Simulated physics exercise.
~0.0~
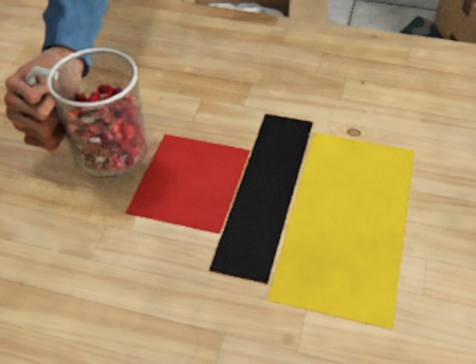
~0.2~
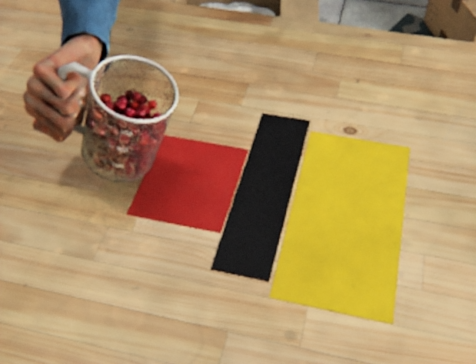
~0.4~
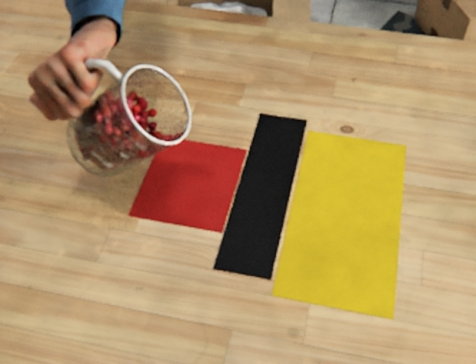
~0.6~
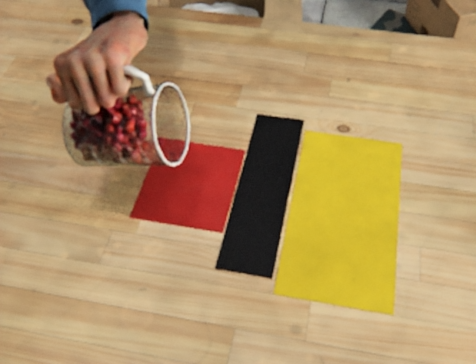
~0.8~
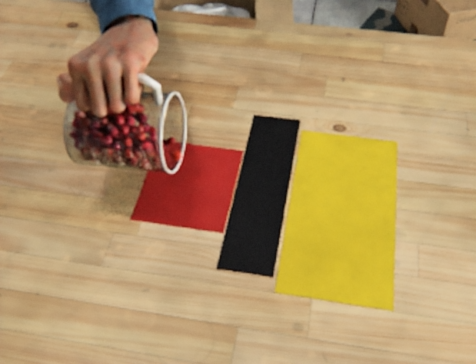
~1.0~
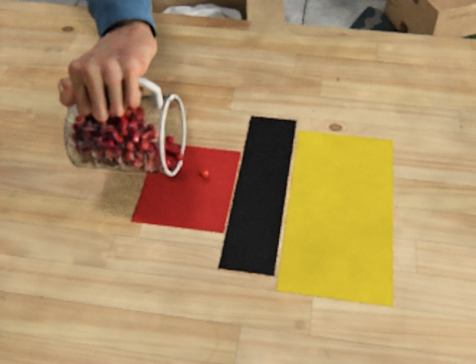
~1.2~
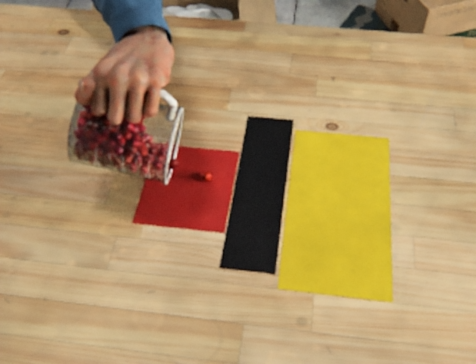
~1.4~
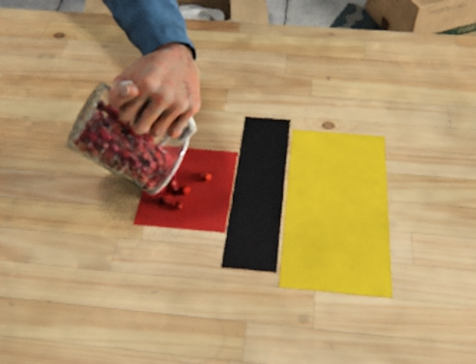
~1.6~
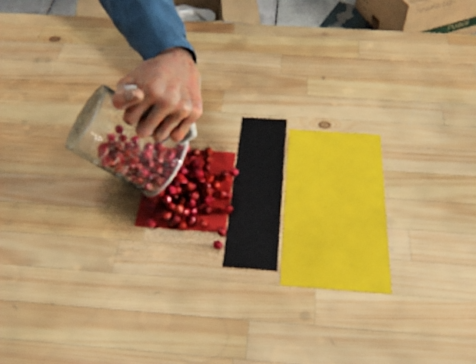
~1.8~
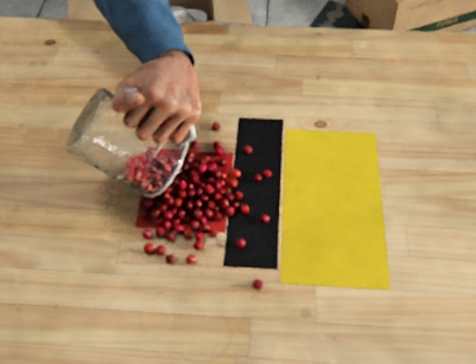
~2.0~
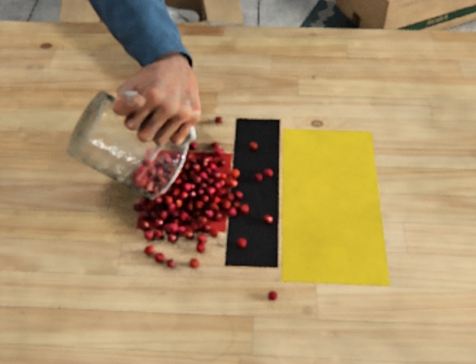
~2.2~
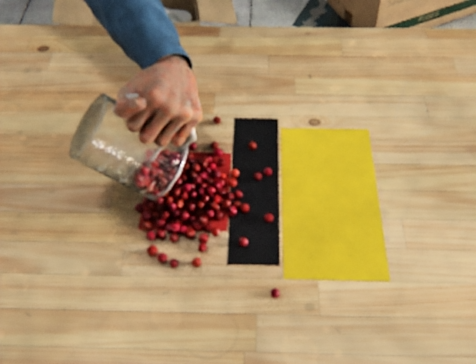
At first, a hand holds a clear jug of red cranberries upright by its handle, just left of a red, a black and a yellow mat on a wooden table. The hand moves the jug slightly right and tips it onto its side, its rim over the red mat. A few berries dribble out onto the red mat. Then the hand tilts the jug further until its mouth points down, and the cranberries rush out in a heap. Finally, most lie piled on the red mat, with some on the black mat and bare table, a few still in the jug, and the yellow mat empty.
